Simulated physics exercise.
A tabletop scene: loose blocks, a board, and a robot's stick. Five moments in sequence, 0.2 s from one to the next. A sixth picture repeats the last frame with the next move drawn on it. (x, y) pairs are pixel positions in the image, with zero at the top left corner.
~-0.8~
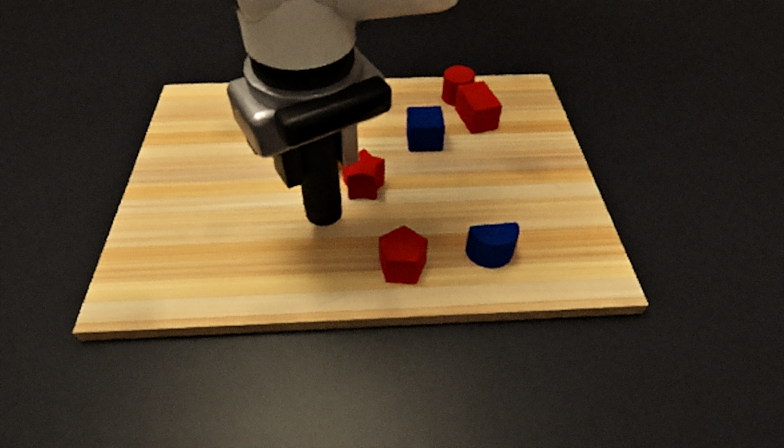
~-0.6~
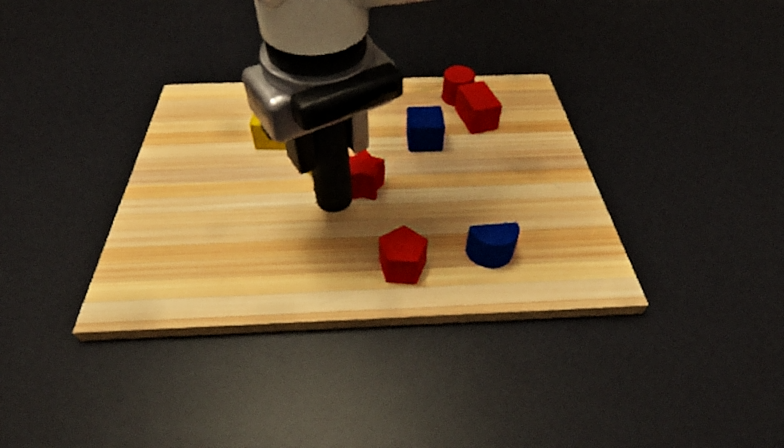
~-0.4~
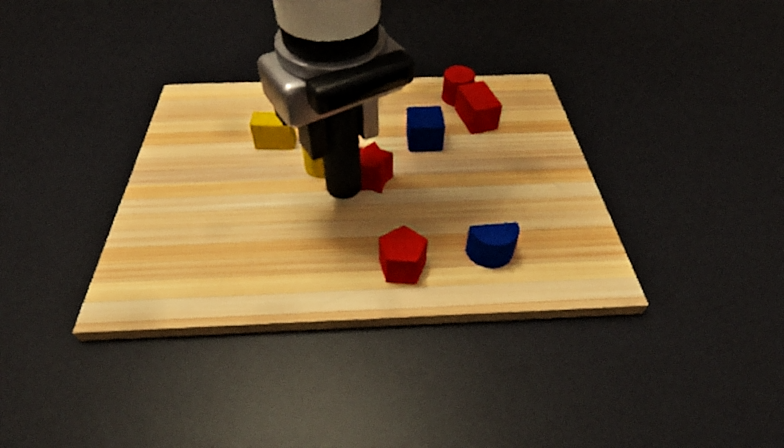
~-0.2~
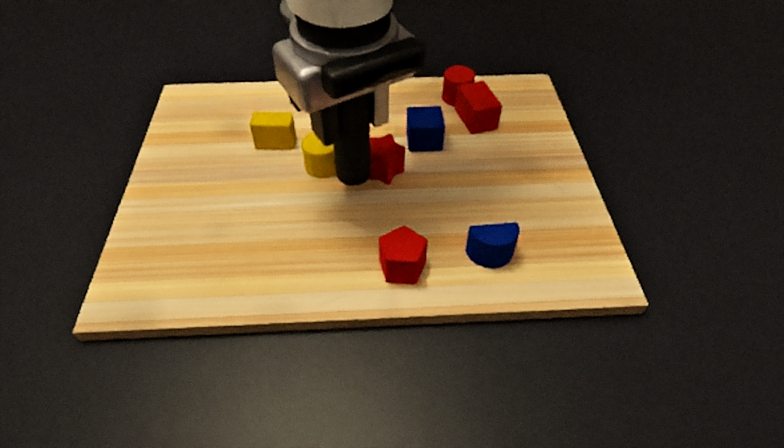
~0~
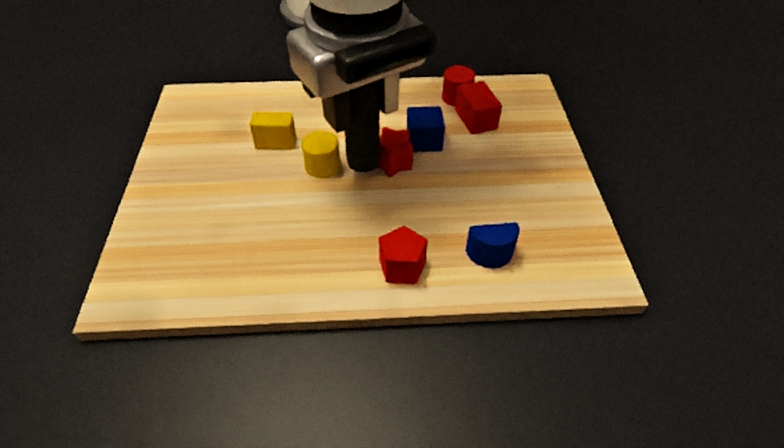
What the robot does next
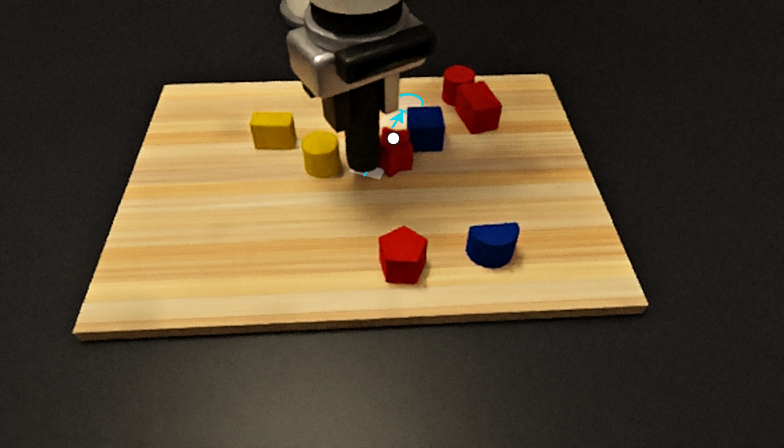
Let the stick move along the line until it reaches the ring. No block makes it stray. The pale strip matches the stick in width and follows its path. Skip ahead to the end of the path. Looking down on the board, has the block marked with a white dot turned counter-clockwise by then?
No
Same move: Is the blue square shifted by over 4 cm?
No - that is not the case.
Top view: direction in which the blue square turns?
From above, counter-clockwise.
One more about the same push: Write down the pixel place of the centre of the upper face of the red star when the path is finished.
About (410, 129).
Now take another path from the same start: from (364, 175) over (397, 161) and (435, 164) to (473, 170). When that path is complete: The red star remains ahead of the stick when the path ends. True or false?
The statement is incorrect.
The line goes in a line from (364, 175) to (408, 103); the dot is on the red star.
The first path, step by step. One third of the way, stick at (380, 135); red star at (410, 130), turned 60° clockwise; blue square at (437, 113), turned 15° anticlockwise.
Two thirds of the way, stick at (394, 111); red star at (410, 129), turned 80° clockwise; blue square at (441, 113), turned 25° anticlockwise.
At the end, stick at (409, 90); yellow disc unmoved; red star at (410, 129), turned 80° clockwise; blue square at (441, 113), turned 25° anticlockwise.
